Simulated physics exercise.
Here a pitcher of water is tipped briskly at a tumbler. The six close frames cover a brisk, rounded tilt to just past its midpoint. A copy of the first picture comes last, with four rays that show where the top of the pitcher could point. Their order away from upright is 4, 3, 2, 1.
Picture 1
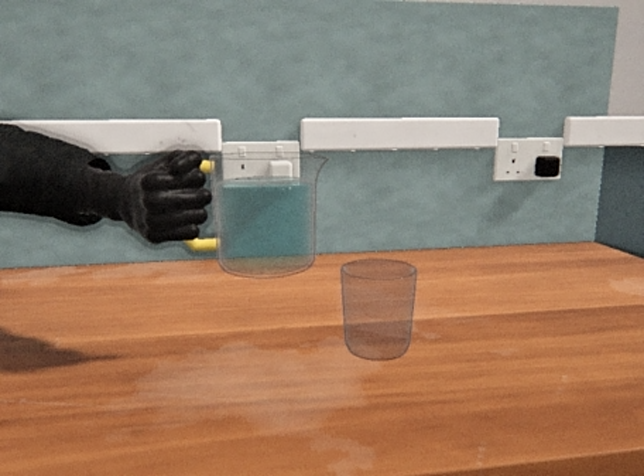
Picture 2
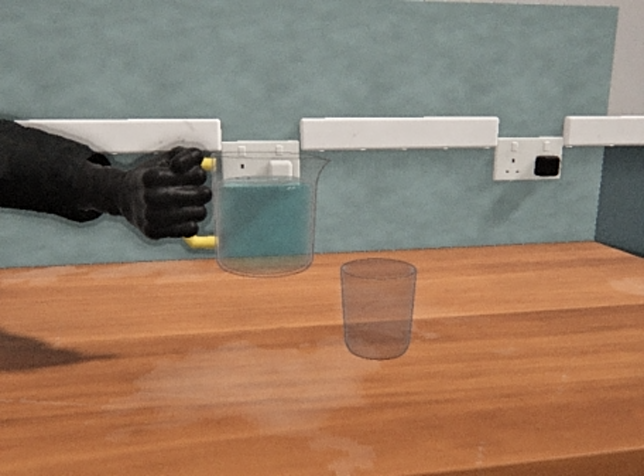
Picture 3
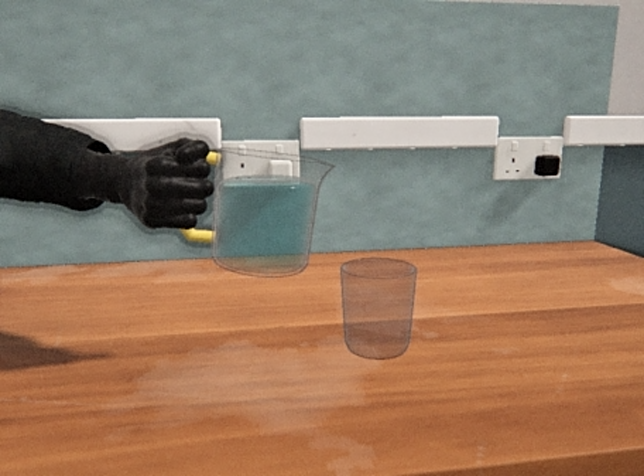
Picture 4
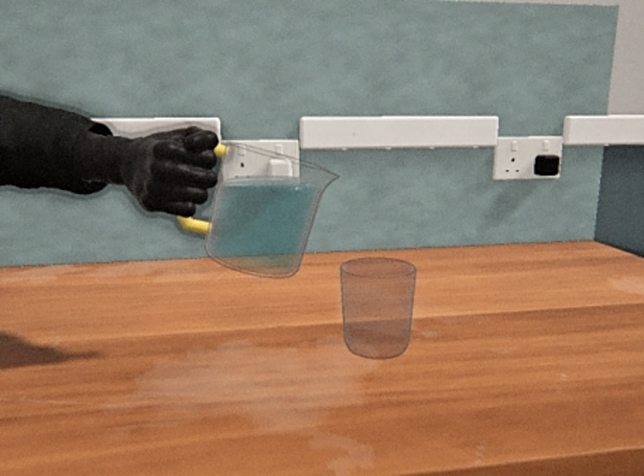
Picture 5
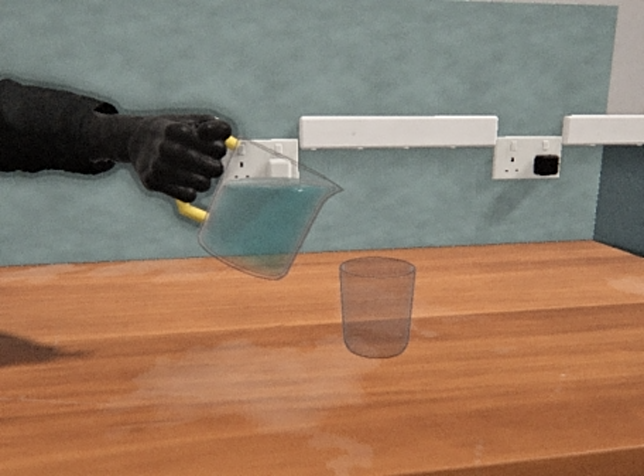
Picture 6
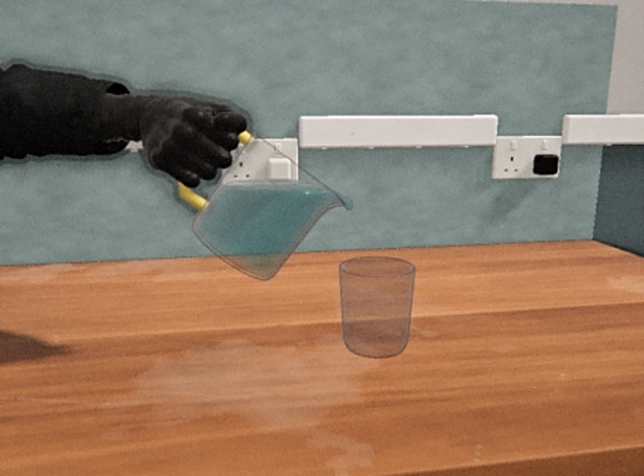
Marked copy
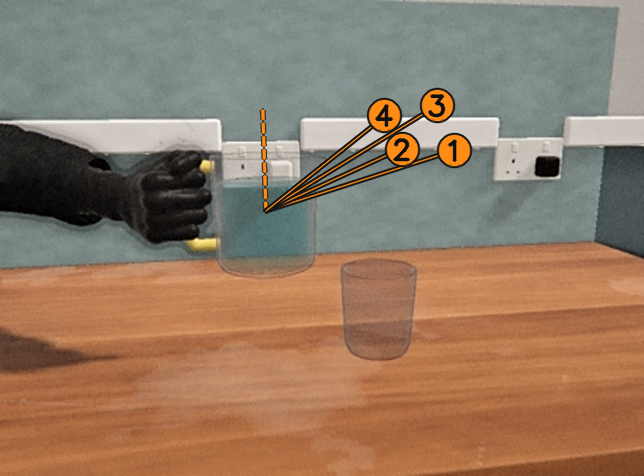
A wooden worktop against a mottled teal wall with white trunking and sockets is seen from slightly above by a still camera. At left, a black-gloved hand grips the yellow handle of a clear pitcher of blue-green water, with an empty clear tumbler standing to its right. The hand holds the pitcher upright, then tilts it rightward increasingly until water just slips over its lip.
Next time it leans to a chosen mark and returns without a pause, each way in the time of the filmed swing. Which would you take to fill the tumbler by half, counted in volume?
It is 4.
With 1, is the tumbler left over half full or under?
Over half.
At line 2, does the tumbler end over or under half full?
Over half.
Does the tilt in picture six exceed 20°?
Yes, it does.
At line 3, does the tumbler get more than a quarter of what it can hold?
Yes.
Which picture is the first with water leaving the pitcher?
In picture 6.
On the marked copy, 1 at (438, 155); 2 at (386, 155); 3 at (423, 114); 4 at (371, 126).
With 1, the tumbler ends with about 89 % of what it can hold; 13 % of the water is spilt.
With 2, the tumbler ends with about 82 % of what it can hold; 5 % of the water is spilt.
With 3, the tumbler ends with about 70 % of what it can hold.
With 4, the tumbler ends with about 49 % of what it can hold.
